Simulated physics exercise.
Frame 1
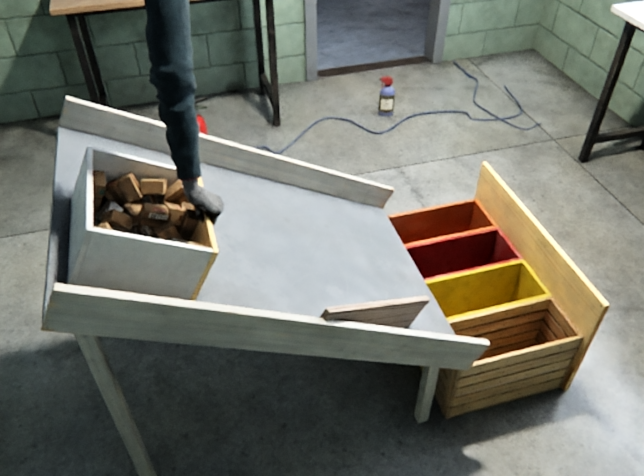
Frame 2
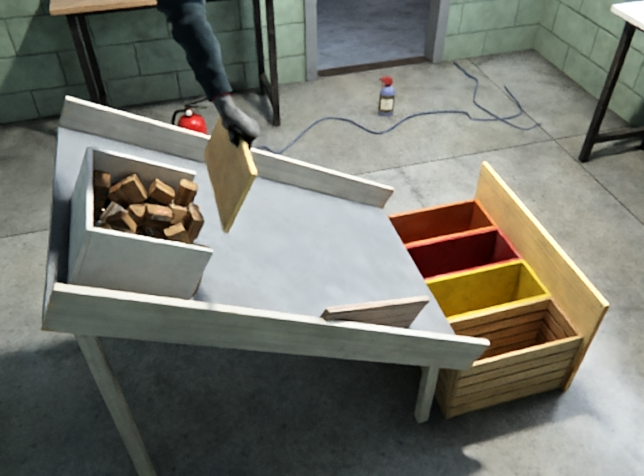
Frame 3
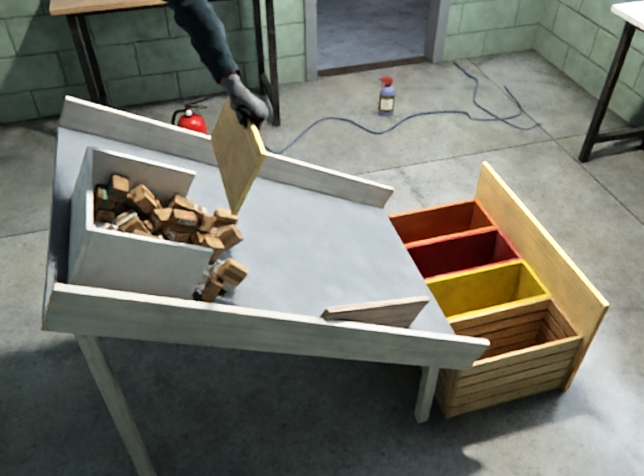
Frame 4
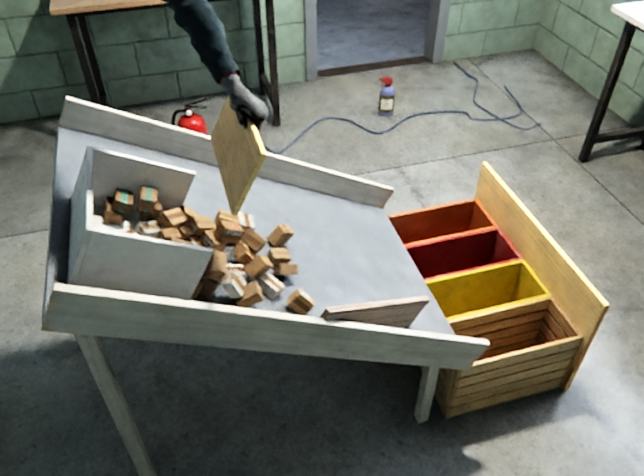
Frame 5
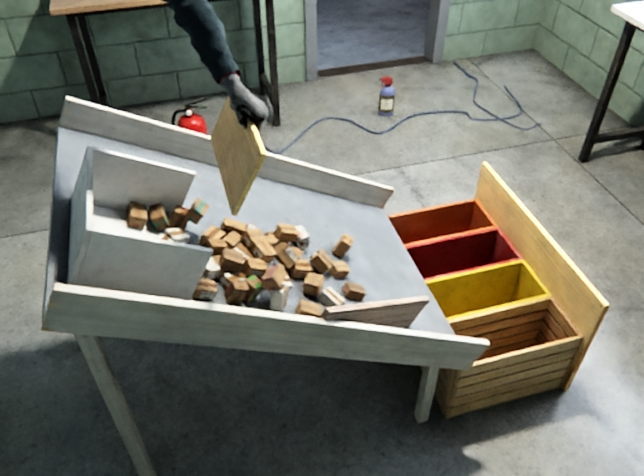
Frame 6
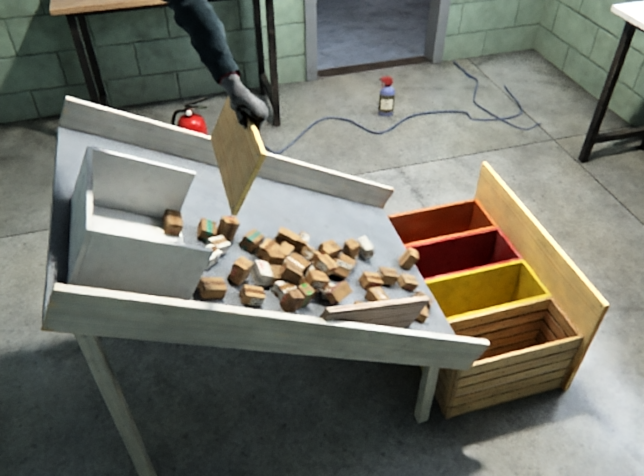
The video shows a gloved hand lifting the end panel from a white pen on a sloping table, and small brown blocks tumbling out and sliding down to the right, spreading across the surface as the pen empties.
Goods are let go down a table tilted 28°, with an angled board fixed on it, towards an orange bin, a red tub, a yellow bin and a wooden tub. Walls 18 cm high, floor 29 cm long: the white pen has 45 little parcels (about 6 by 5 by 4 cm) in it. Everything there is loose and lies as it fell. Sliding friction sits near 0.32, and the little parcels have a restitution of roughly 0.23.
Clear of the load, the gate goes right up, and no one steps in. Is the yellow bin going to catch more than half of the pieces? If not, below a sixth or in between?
Expected outcome: Beyond half.
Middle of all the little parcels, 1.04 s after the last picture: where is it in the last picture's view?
Estimated centre in the last picture: (499, 325).
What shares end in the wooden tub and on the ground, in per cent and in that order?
Close to 15 and 0 percent respectively.
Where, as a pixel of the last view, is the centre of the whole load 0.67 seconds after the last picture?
About (497, 318).
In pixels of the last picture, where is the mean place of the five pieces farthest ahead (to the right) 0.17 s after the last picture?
(471, 296).
Then, 0.17 s after the last picture, 2 in the red tub, 3 in the yellow bin, 1 in the wooden tub, 36 on the slope and 3 in the air.
Then, 0.37 s after the last picture, 5 in the red tub, 12 in the yellow bin, 2 in the wooden tub, 19 on the slope and 7 in the air.
Then, 0.67 s after the last picture, 8 in the red tub, 28 in the yellow bin, 6 in the wooden tub, 1 on the slope and 2 in the air.
When it is over (1.04 s after the last picture), 8 in the red tub, 31 in the yellow bin and 6 in the wooden tub. Asked share, 31 of 45, 69 per cent.
